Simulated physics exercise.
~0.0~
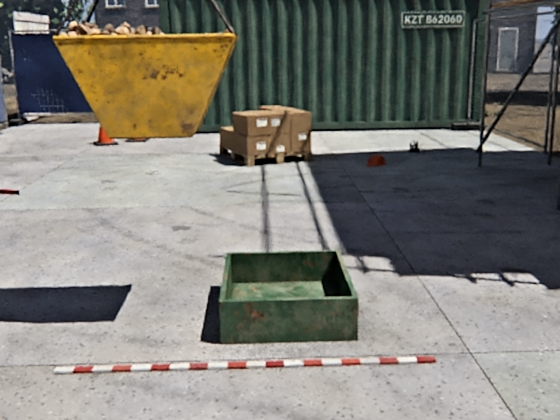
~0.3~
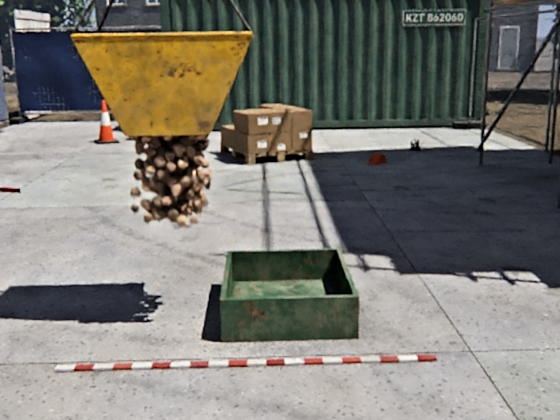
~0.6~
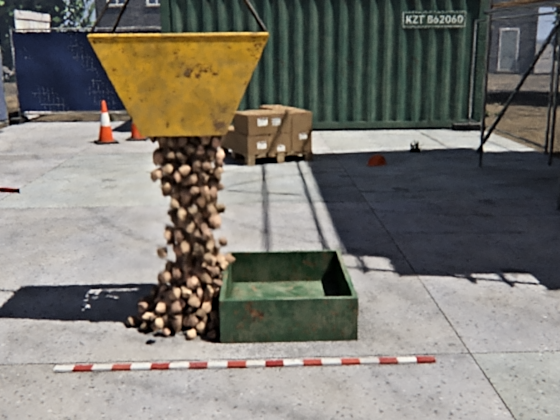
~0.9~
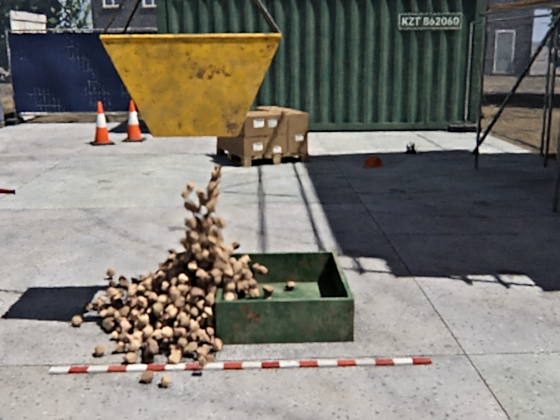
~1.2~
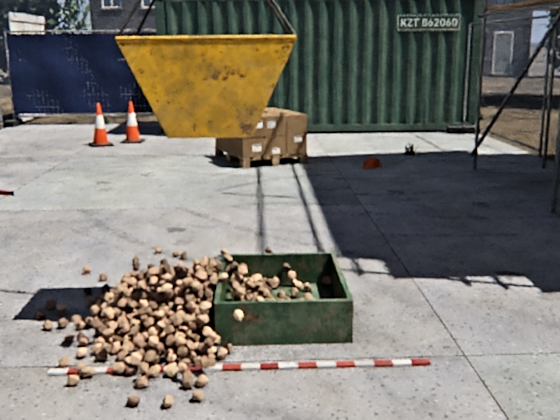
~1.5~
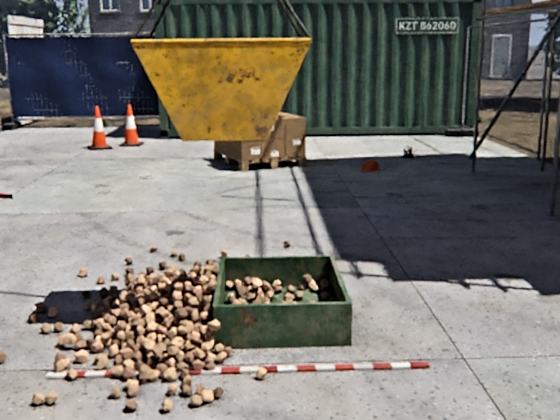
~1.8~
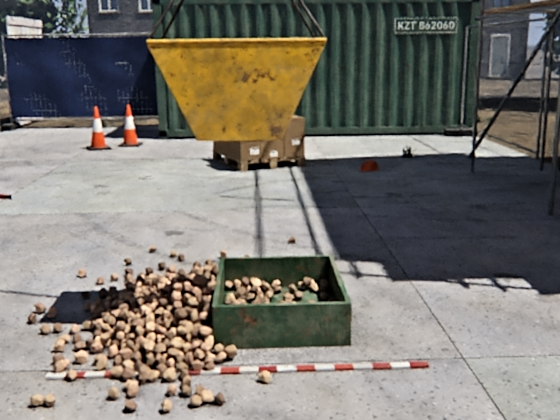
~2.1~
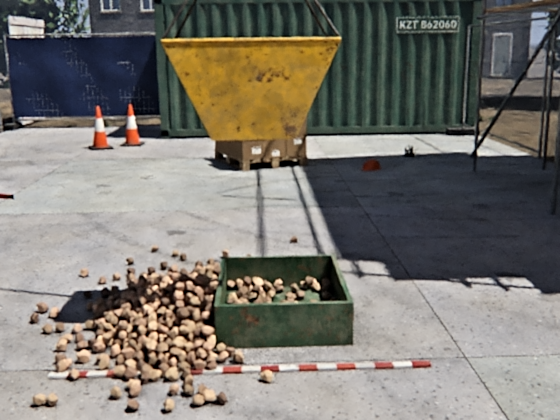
Yellow skip moving right and dropping brown stones, most piling on the concrete left of a green bin, a few landing inside.
